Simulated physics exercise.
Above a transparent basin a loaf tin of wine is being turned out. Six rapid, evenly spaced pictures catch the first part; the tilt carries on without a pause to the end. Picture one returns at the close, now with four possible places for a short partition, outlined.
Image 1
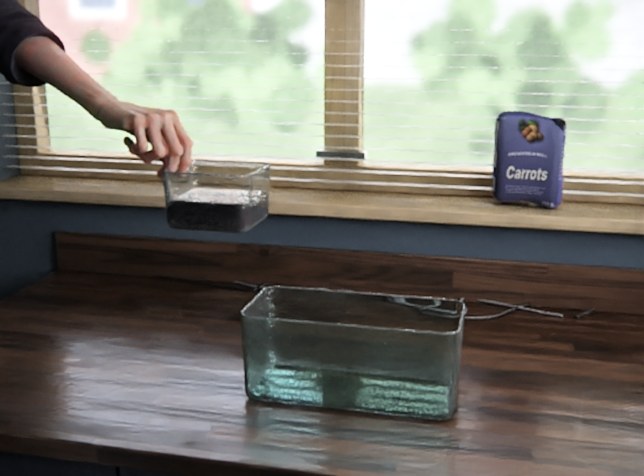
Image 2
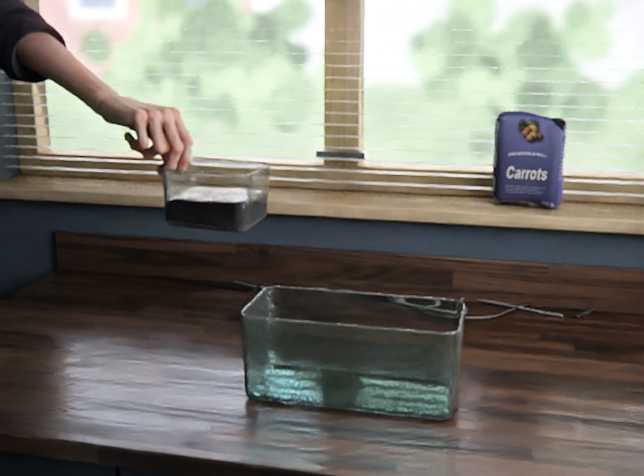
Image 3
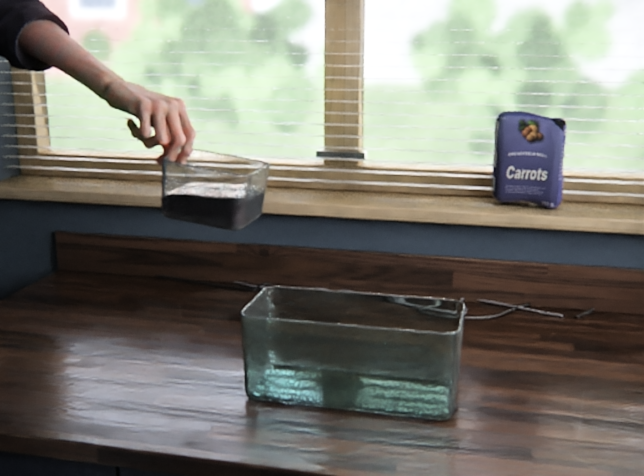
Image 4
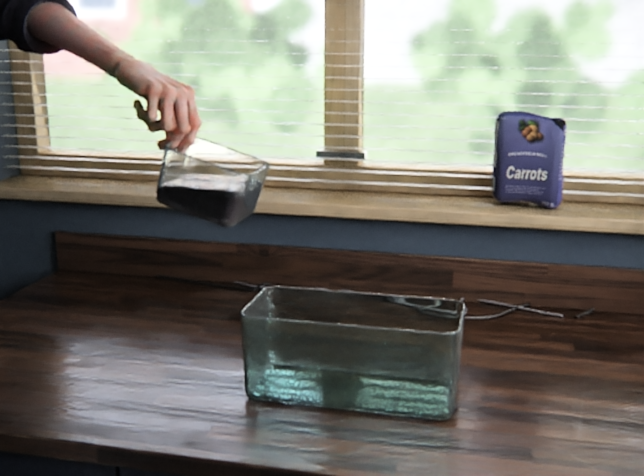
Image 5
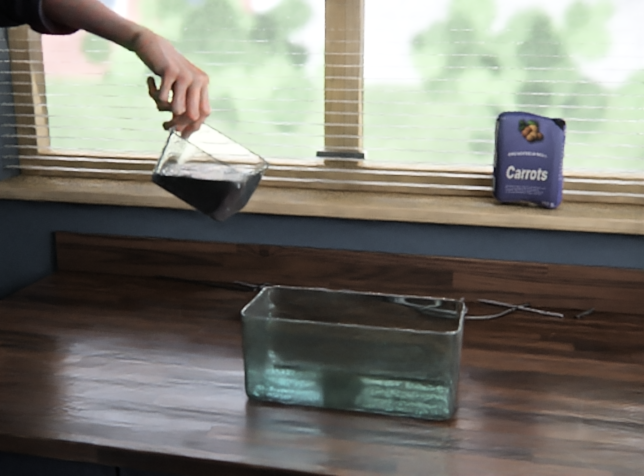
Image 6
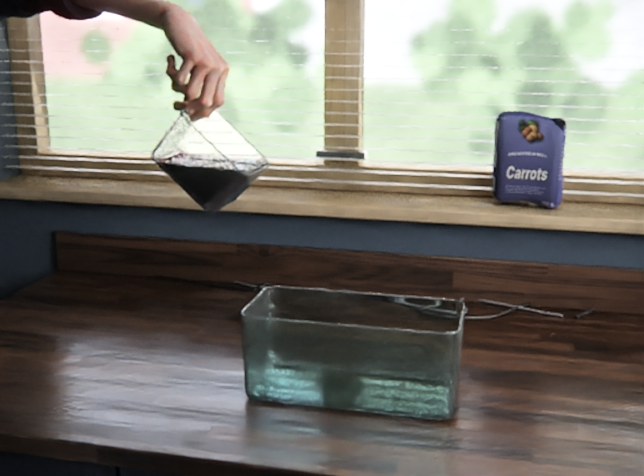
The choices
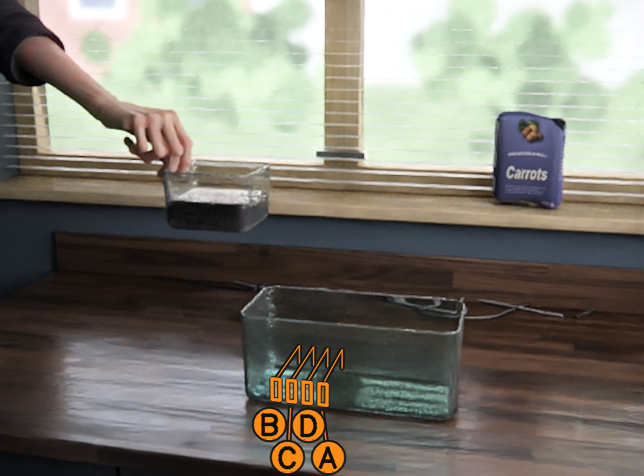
In the video, a hand holds a small clear container of dark liquid above a larger transparent basin on a wooden counter, keeping it nearly level at first, then tilting it steadily steeper to the right.
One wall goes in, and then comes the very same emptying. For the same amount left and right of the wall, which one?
It is A.
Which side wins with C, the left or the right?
The right side.
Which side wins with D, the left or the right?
The right one.
In orange, A at (322, 411); B at (275, 405); C at (290, 407); D at (306, 409).
With A, about 49 % ends left of the wall and 49 % right of it.
With B, about 9 % ends left of the wall and 89 % right of it.
With C, about 11 % ends left of the wall and 87 % right of it.
With D, about 15 % ends left of the wall and 83 % right of it.
